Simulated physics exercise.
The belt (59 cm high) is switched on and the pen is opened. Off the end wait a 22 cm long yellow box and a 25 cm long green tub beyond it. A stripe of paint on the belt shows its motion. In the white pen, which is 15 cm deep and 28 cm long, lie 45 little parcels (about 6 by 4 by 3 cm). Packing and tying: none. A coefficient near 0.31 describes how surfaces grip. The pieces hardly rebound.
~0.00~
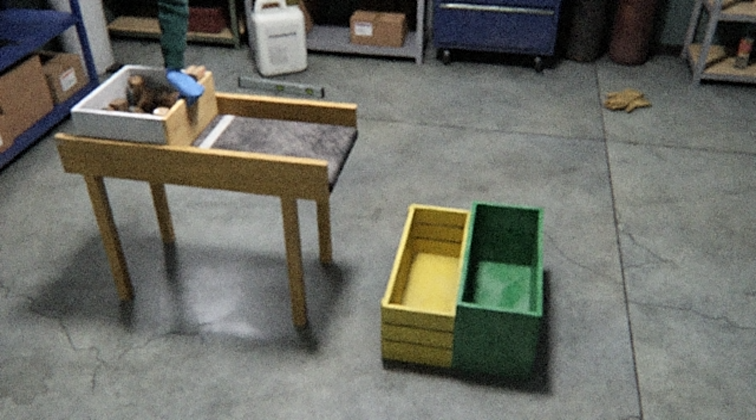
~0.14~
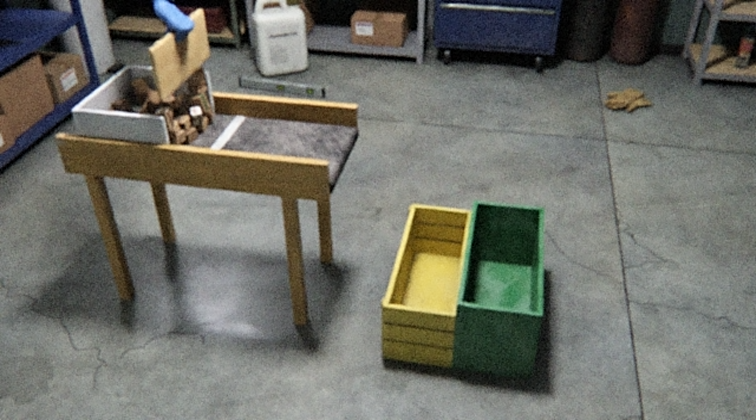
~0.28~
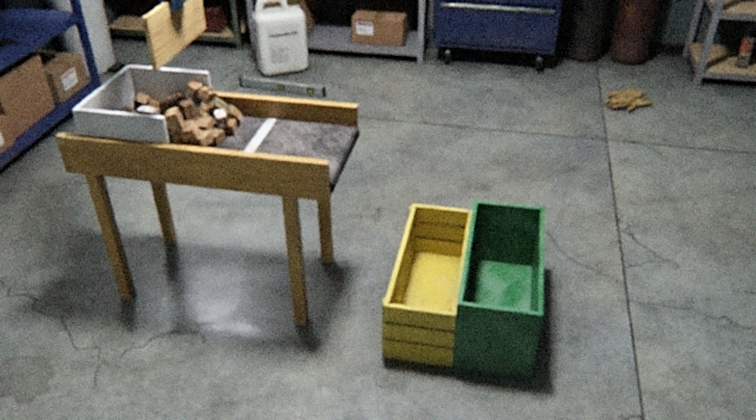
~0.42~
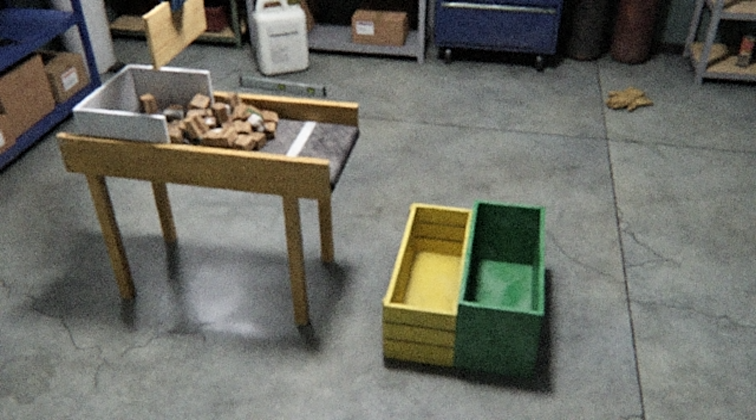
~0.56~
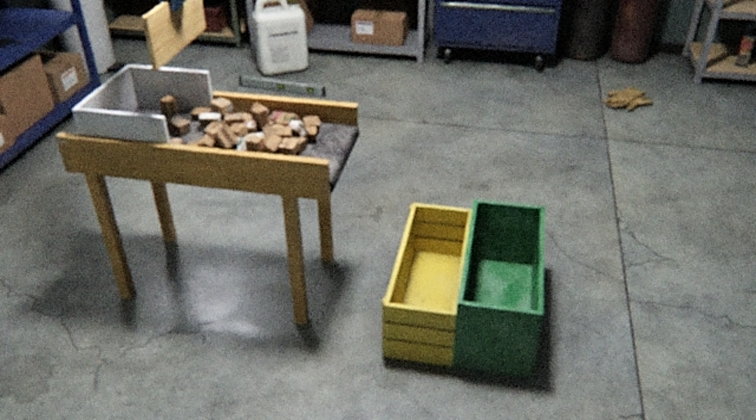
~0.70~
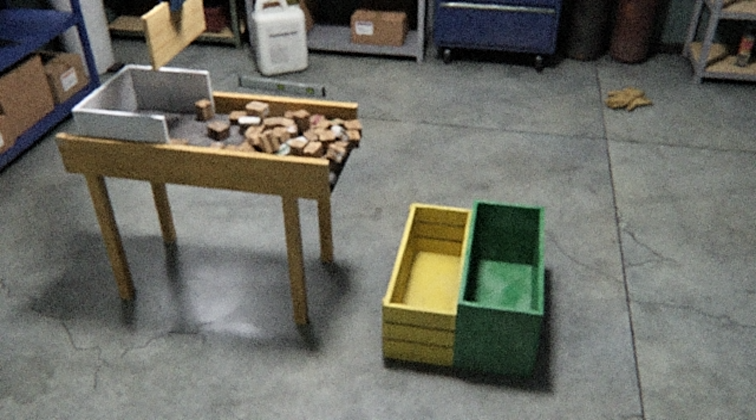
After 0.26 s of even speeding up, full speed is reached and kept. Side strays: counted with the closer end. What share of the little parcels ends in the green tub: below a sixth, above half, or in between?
Less than a sixth of the little parcels end in the green tub.
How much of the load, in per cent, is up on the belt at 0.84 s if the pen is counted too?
It works out to around 65 percent.
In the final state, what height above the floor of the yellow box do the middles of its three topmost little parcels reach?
Roughly 12 cm.
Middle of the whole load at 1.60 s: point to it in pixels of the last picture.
Around (436, 291).
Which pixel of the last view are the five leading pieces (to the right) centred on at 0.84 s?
Close to (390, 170) in the last view.
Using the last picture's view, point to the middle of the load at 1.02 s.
You'd find the load's middle at roughly (388, 170).
After 0.84 s, 29 on the belt and 16 in the air.
After 1.02 s, 6 in the yellow box, 9 on the belt and 30 in the air.
After 1.28 s, 34 in the yellow box and 11 in the air.
When it is over (at 1.60 s), 45 in the yellow box. Asked share, 0 of 45, 0 per cent.
